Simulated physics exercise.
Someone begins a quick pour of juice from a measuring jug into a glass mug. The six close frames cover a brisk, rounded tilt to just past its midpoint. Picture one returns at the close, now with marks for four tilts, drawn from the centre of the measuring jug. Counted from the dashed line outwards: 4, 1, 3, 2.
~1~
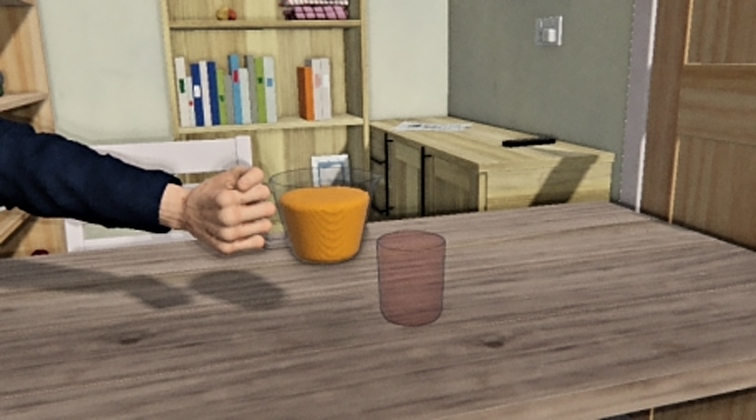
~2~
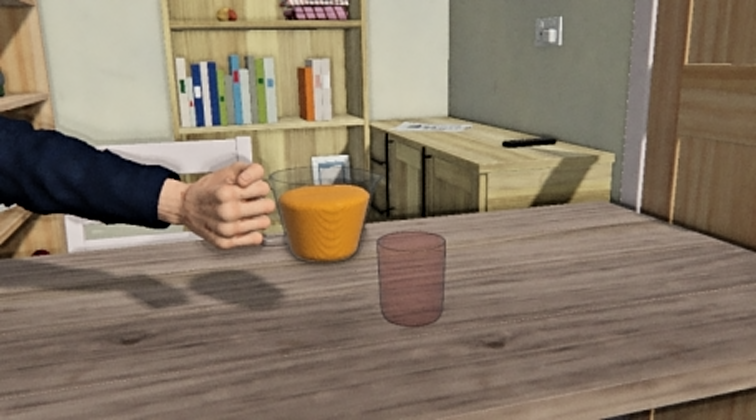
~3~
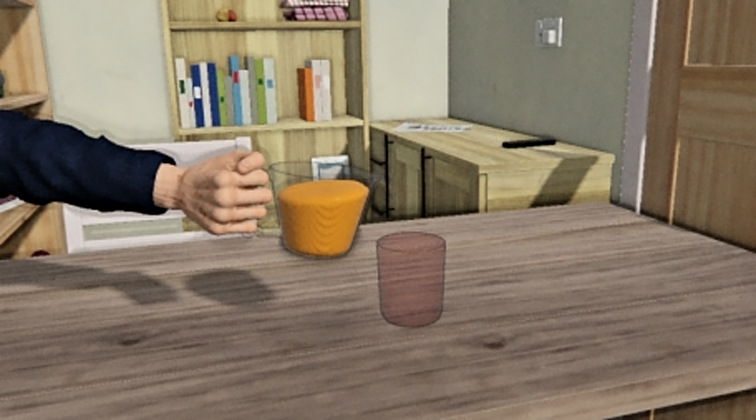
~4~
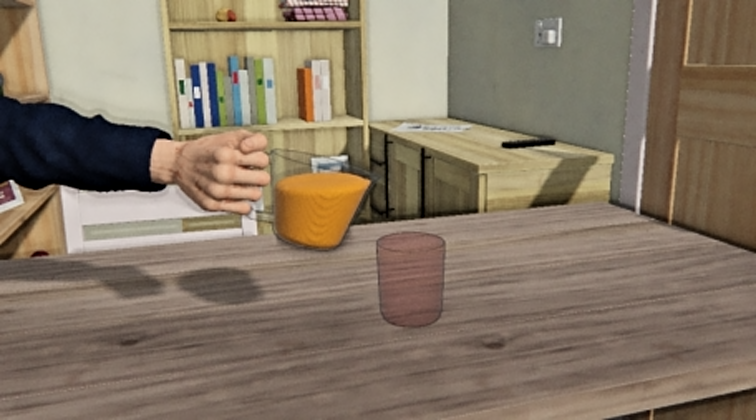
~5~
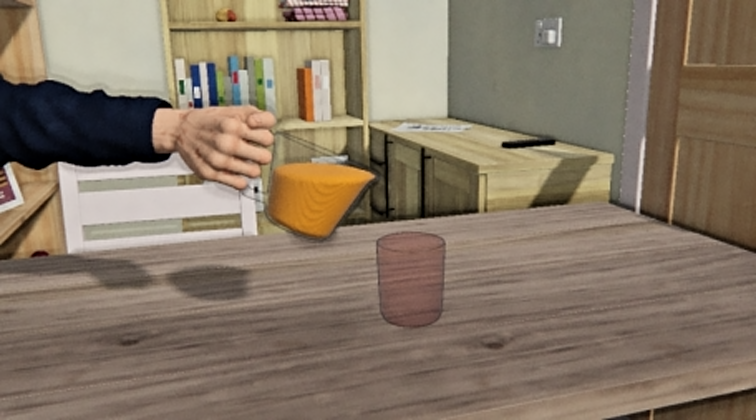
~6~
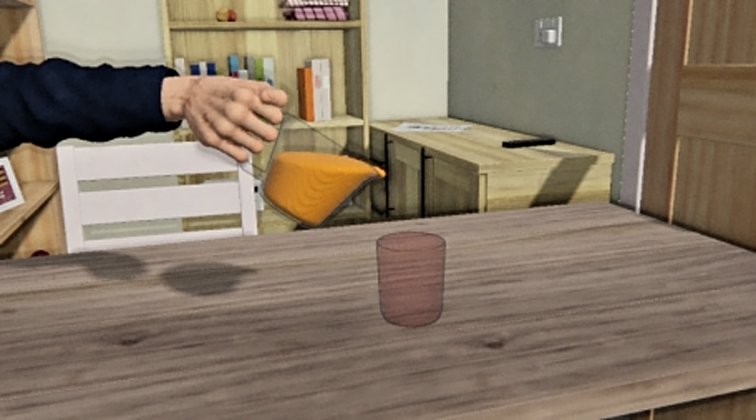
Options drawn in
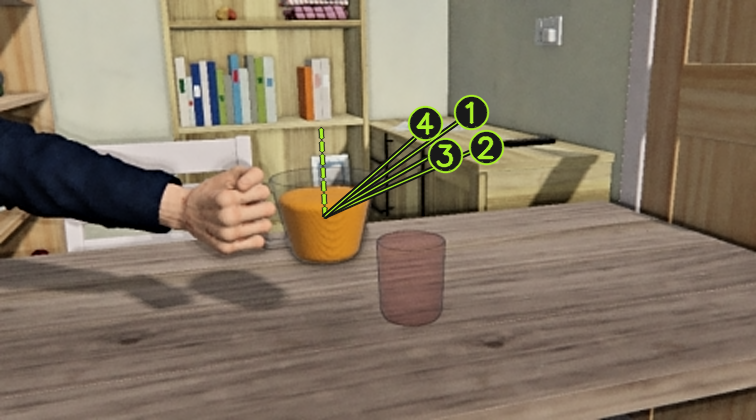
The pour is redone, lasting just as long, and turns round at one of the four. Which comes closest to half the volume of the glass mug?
4.
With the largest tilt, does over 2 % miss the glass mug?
Yes, it does.
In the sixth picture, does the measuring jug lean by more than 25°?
Yes, it does.
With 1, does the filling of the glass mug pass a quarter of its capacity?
Yes, clearly.
On the marked copy, 1 at (457, 122); 2 at (469, 152); 3 at (427, 158); 4 at (414, 138).
Choosing 1, the glass mug ends with about 62 % of what it can hold; 4 % of the juice is spilt.
Choosing 2, the glass mug ends with about 69 % of what it can hold; 18 % of the juice is spilt.
Choosing 3, the glass mug ends with about 66 % of what it can hold; 12 % of the juice is spilt.
Choosing 4, the glass mug ends with about 52 % of what it can hold.
